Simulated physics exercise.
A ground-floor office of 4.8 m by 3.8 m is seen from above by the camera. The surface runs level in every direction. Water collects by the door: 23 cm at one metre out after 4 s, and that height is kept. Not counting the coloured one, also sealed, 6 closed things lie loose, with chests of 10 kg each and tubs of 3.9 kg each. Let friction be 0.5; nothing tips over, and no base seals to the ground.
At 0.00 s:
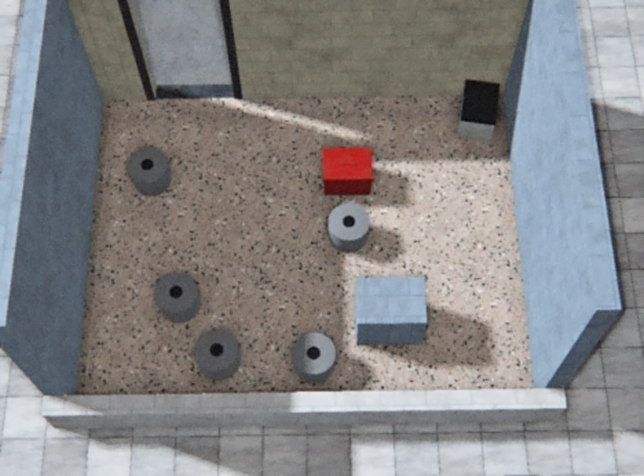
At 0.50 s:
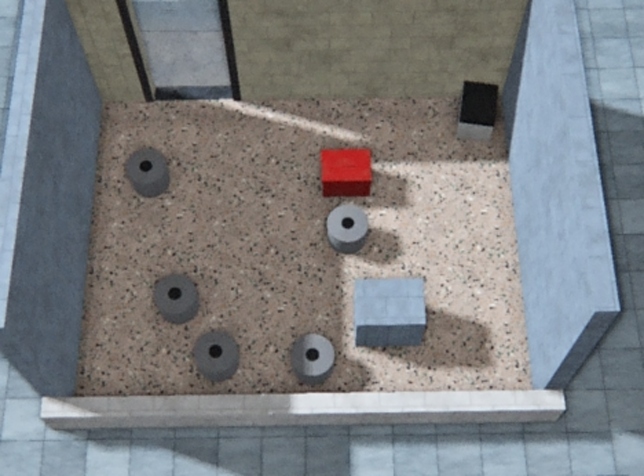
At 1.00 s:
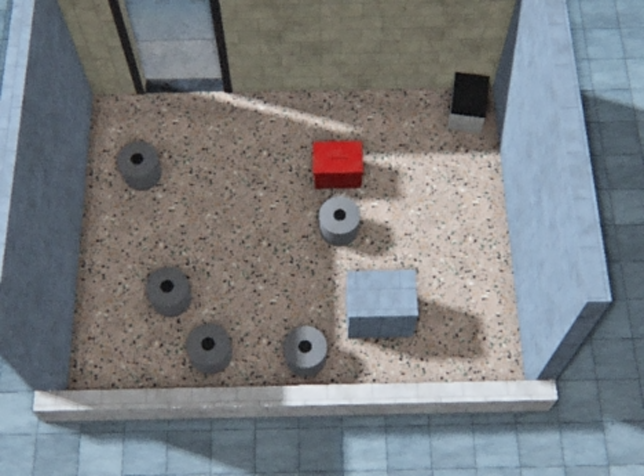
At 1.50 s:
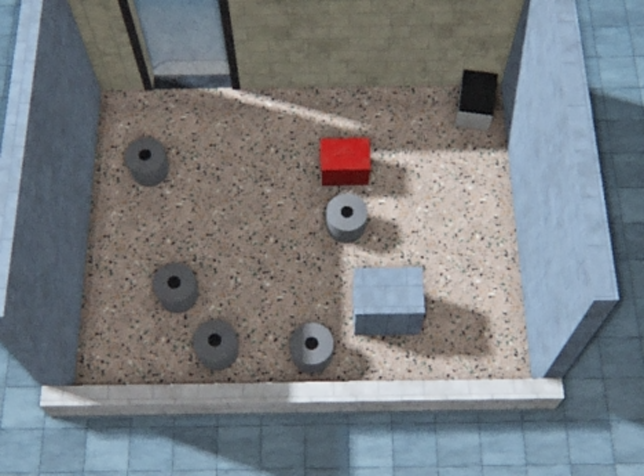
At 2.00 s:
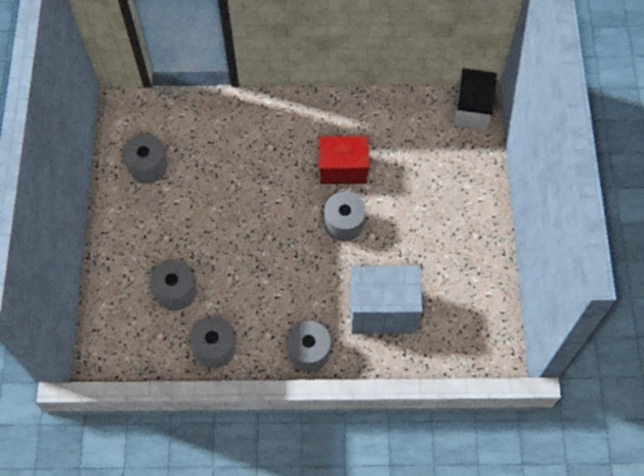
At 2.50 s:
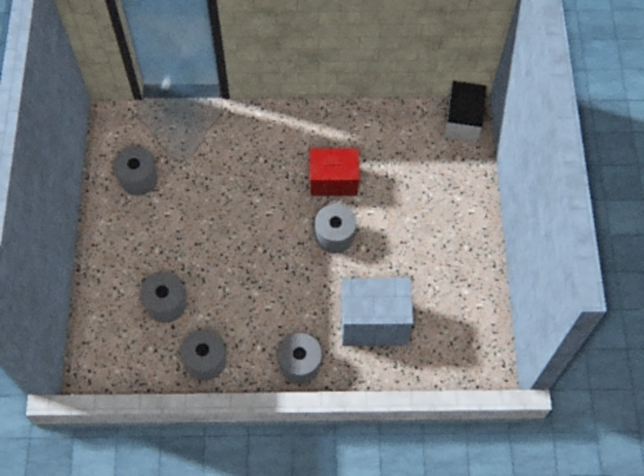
The video shows a small walled room from above, with a red box, a few other boxes and several grey cylinders staying still while the view shifts slightly; lastly, a faint patch of water appears on the floor by the door.
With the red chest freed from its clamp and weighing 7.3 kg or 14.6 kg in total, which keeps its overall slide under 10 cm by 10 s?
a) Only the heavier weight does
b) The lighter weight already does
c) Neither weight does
The lighter weight already does (b).
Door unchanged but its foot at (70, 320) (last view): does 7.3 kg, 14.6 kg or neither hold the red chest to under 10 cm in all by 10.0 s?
Then only the larger load is enough.
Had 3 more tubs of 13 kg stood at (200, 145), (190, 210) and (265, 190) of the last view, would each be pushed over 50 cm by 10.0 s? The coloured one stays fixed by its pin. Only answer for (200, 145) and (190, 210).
First one: Beyond the limit; second one: Beyond the limit.
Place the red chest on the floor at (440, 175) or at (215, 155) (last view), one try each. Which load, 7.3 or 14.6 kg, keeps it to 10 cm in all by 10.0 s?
Well, first the light mass is sufficient, and next neither mass is sufficient.
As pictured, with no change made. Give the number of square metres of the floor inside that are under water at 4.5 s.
I'd put it close to 7.0 m2.
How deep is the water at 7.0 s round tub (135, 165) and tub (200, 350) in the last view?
I'd estimate 14 cm for the first and 9 cm for the second.
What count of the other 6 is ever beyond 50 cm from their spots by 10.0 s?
5.
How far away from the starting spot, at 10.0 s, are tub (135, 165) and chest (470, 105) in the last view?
In that order: 250 cm, 0 cm.
After 3.5 s the red chest would be 0 cm from its start with 7.3 kg and 0 cm from its start with 14.6 kg; 0 cm of water round it then.
After 4.5 s the red chest would be 0 cm from its start with 7.3 kg and 0 cm from its start with 14.6 kg; 1 cm of water round it then.
After 7.0 s the red chest would be 0 cm from its start with 7.3 kg and 0 cm from its start with 14.6 kg; 2 cm of water round it then.
After 10.0 s the red chest would be 0 cm from its start with 7.3 kg and 0 cm from its start with 14.6 kg; 2 cm of water round it then.
